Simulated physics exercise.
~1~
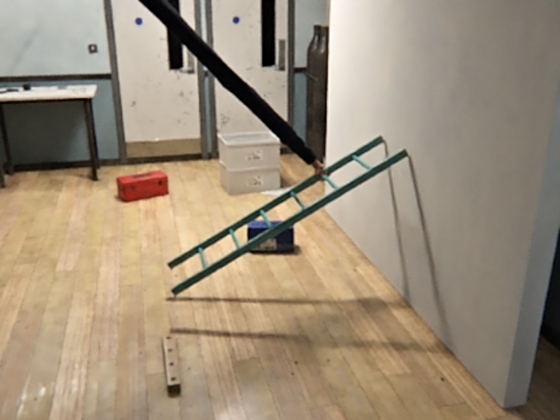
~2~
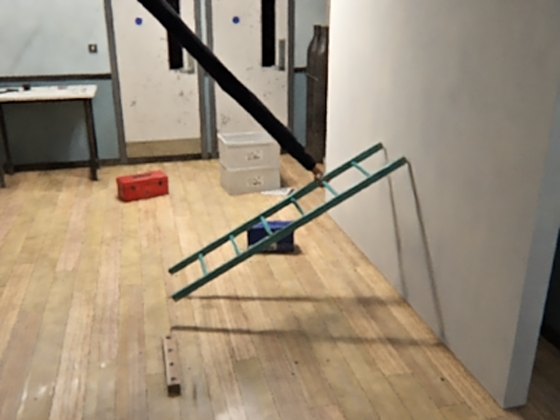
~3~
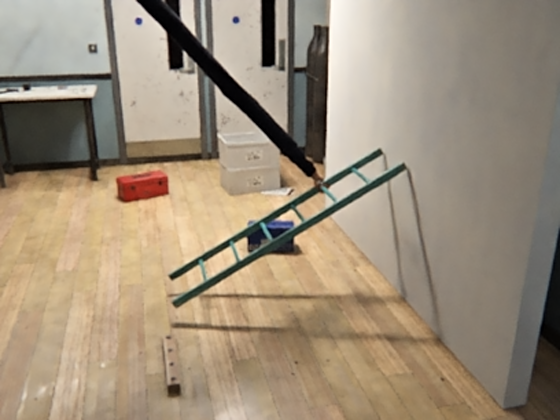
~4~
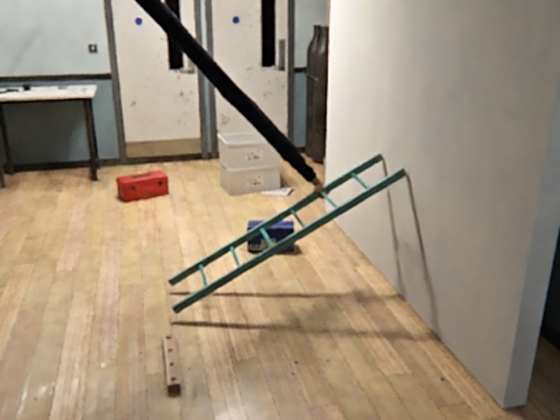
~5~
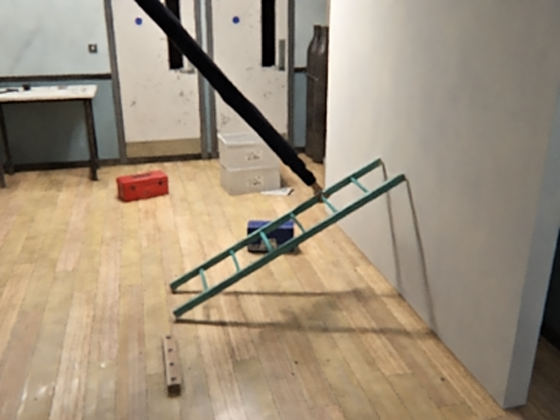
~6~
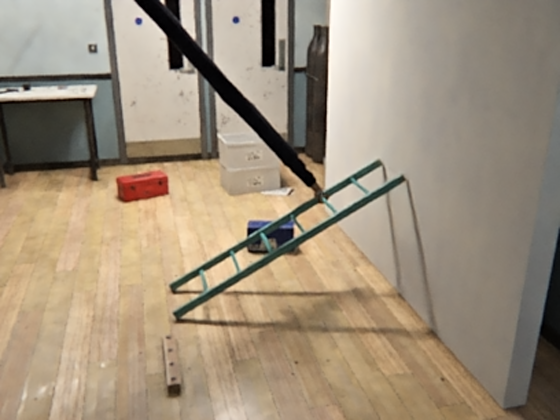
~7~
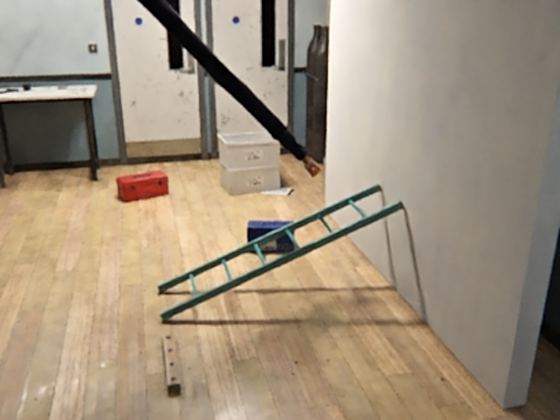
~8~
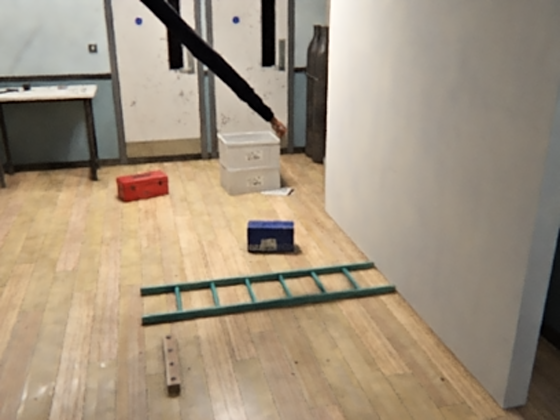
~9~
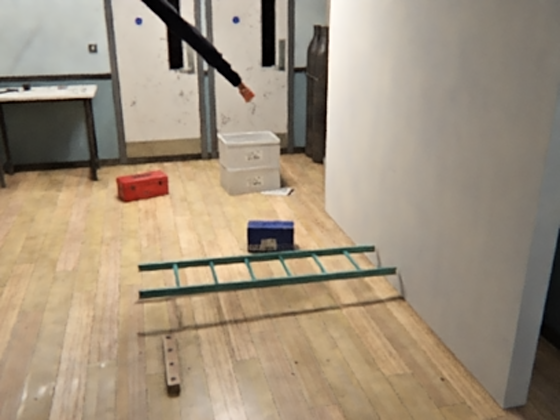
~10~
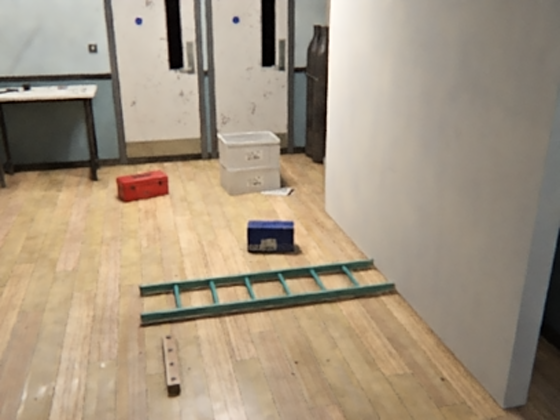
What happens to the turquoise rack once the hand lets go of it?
It slides down and falls, bounces slightly, and ends up lying flat on the wooden floor.
